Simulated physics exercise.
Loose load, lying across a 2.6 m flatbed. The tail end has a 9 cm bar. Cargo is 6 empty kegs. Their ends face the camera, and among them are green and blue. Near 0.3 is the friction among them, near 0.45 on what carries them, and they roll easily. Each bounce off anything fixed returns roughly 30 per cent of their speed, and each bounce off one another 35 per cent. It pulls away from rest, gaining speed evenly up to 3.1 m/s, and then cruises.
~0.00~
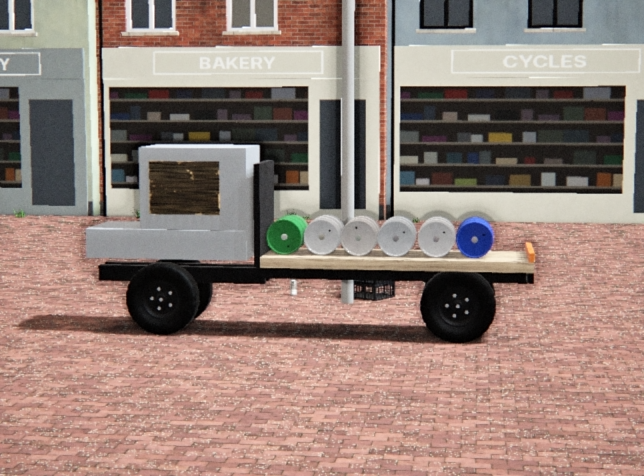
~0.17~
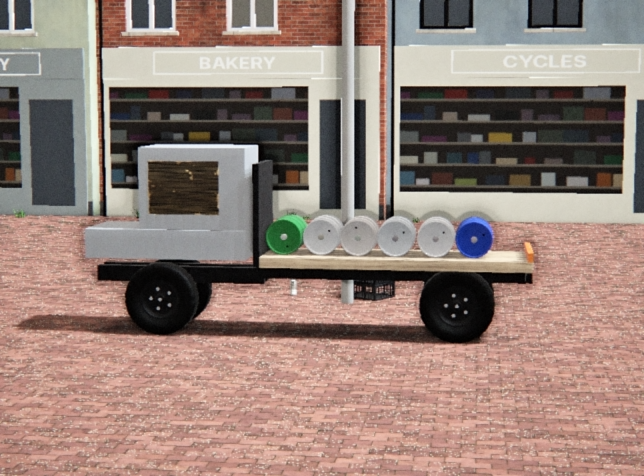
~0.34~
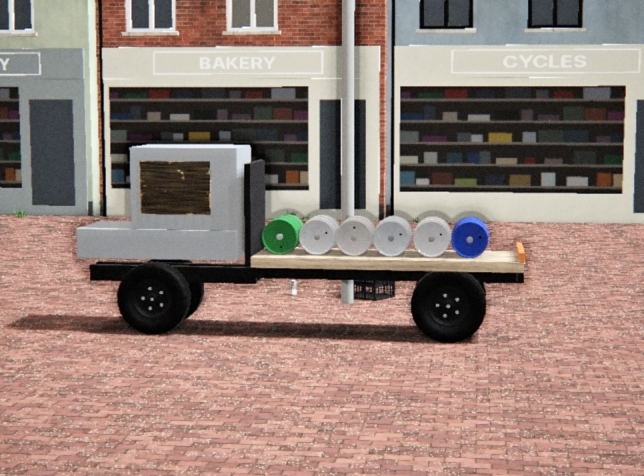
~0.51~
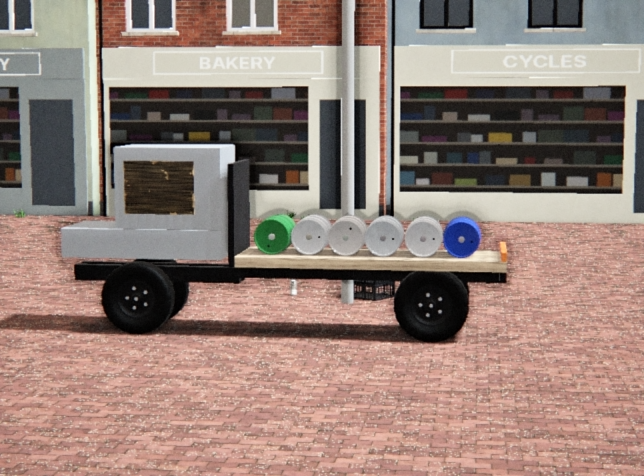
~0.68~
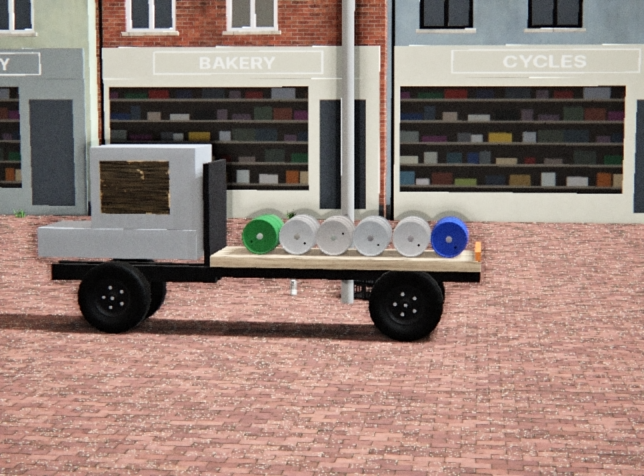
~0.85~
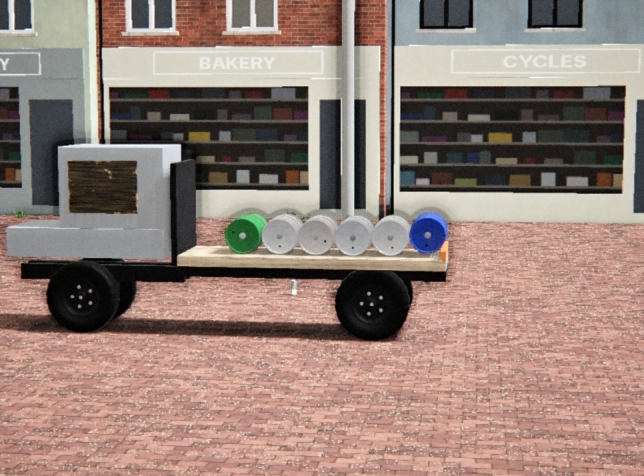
A flatbed truck pulls away leftward, and its row of kegs rolls rearward along the bed.
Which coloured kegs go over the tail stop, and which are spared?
I expect the green to stay aboard; I expect the blue to fall out.
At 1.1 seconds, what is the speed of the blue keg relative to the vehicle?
Roughly 0.7 m/s.
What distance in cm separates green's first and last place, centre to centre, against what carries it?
Moved: Green 70.
By 1.1 s, green is on the bed, 185 cm from the bar, rolling towards it; blue is on the bed, 5 cm from the bar, rolling towards it; 0 over the tail so far.
By 1.2 s, green is on the bed, 180 cm from the bar, rolling towards it; blue is going over the tail; 1 over the tail so far.
By 1.4 s, green is on the bed, 165 cm from the bar, rolling towards it; blue is going over the tail; 1 over the tail so far.
Finally (2.0 s), green is on the bed, 160 cm from the bar; blue is over the tail and down; 1 over the tail so far.
